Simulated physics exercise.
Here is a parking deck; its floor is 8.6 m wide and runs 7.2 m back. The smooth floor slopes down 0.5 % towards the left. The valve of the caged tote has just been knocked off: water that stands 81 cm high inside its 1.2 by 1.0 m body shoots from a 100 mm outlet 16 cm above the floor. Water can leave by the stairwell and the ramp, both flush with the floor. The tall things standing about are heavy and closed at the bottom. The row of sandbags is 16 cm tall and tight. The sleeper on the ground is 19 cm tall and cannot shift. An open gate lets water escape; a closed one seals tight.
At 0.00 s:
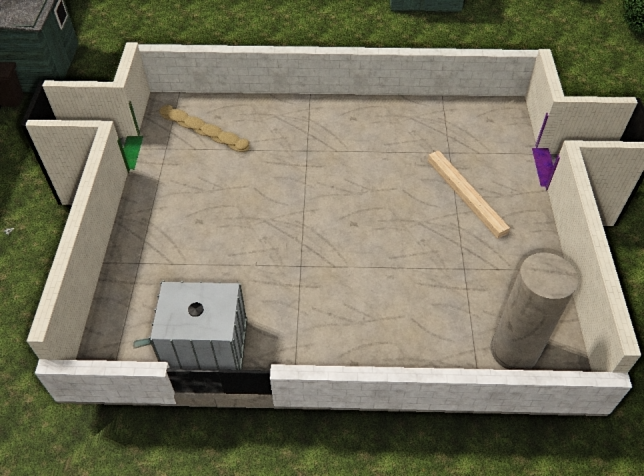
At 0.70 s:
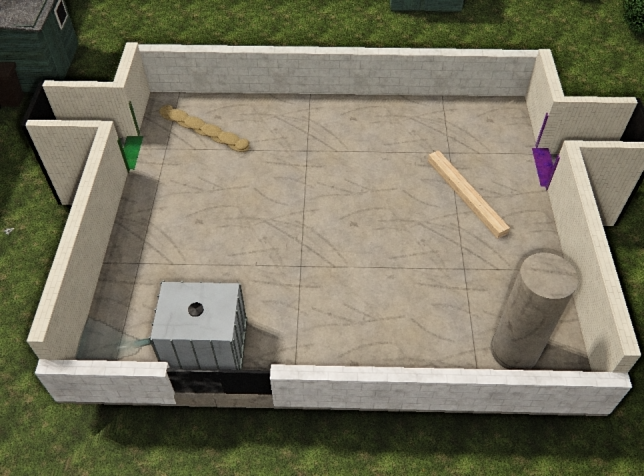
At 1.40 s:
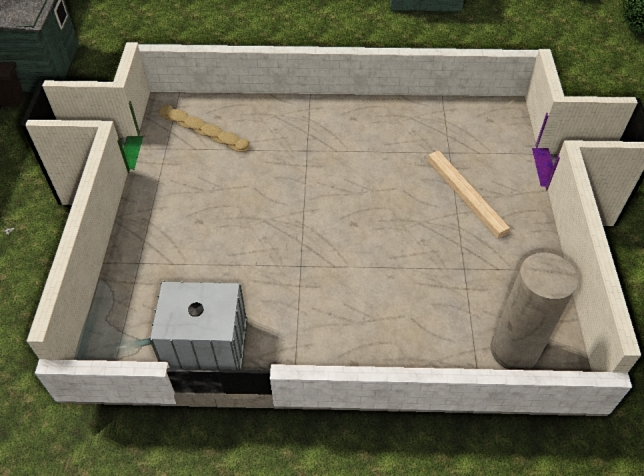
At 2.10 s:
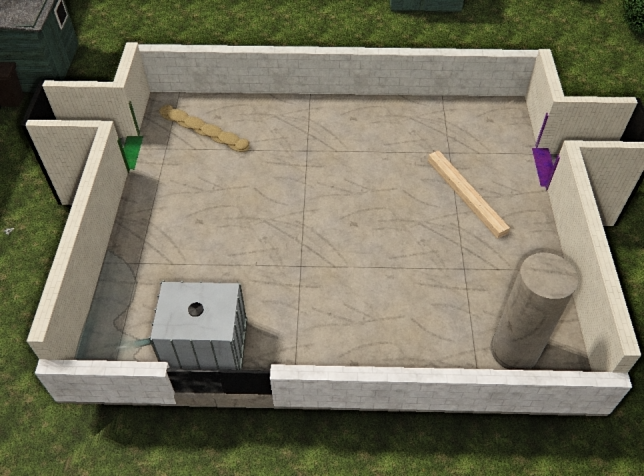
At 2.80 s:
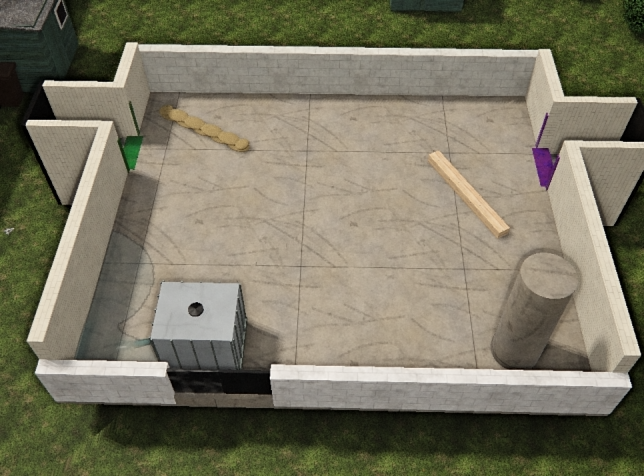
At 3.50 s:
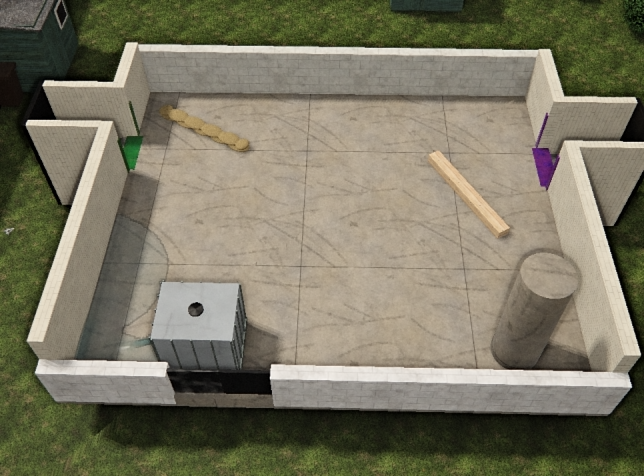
Water slowly spreads from the grey container across the floor's left side, along the wall.
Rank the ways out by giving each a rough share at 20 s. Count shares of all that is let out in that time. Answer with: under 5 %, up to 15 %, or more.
Shares: The gate opening takes not even 5 %; the flight of stairs down (marked purple) takes under 5 %; the down ramp (marked green) takes from 5 to 15 %.
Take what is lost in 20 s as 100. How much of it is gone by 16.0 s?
Some 40 per cent by then.
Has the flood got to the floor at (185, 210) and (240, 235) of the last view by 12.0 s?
In turn: Under water, under water.
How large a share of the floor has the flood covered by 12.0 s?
Some 25 per cent of it.
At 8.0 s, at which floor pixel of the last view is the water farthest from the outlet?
At about (134, 154).
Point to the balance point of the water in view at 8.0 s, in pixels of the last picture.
At about (142, 294).
After 5.0 s water covers 10 % of the floor and is deepest (10 cm) near (79, 352); gone so far, the gate opening 0 %, the flight of stairs down (marked purple) 0 %, the down ramp (marked green) 0 %.
After 8.0 s water covers 15 % of the floor and is deepest (9 cm) near (71, 381); gone so far, the gate opening 0 %, the flight of stairs down (marked purple) 0 %, the down ramp (marked green) 0 %.
After 12.0 s water covers 25 % of the floor and is deepest (9 cm) near (82, 342); gone so far, the gate opening 0 %, the flight of stairs down (marked purple) 0 %, the down ramp (marked green) 1 %.
After 16.0 s water covers 30 % of the floor and is deepest (8 cm) near (71, 381); gone so far, the gate opening 0 %, the flight of stairs down (marked purple) 0 %, the down ramp (marked green) 3 %.
After 20.0 s water covers 40 % of the floor and is deepest (7 cm) near (71, 381); gone so far, the gate opening 0 %, the flight of stairs down (marked purple) 0 %, the down ramp (marked green) 7 %.
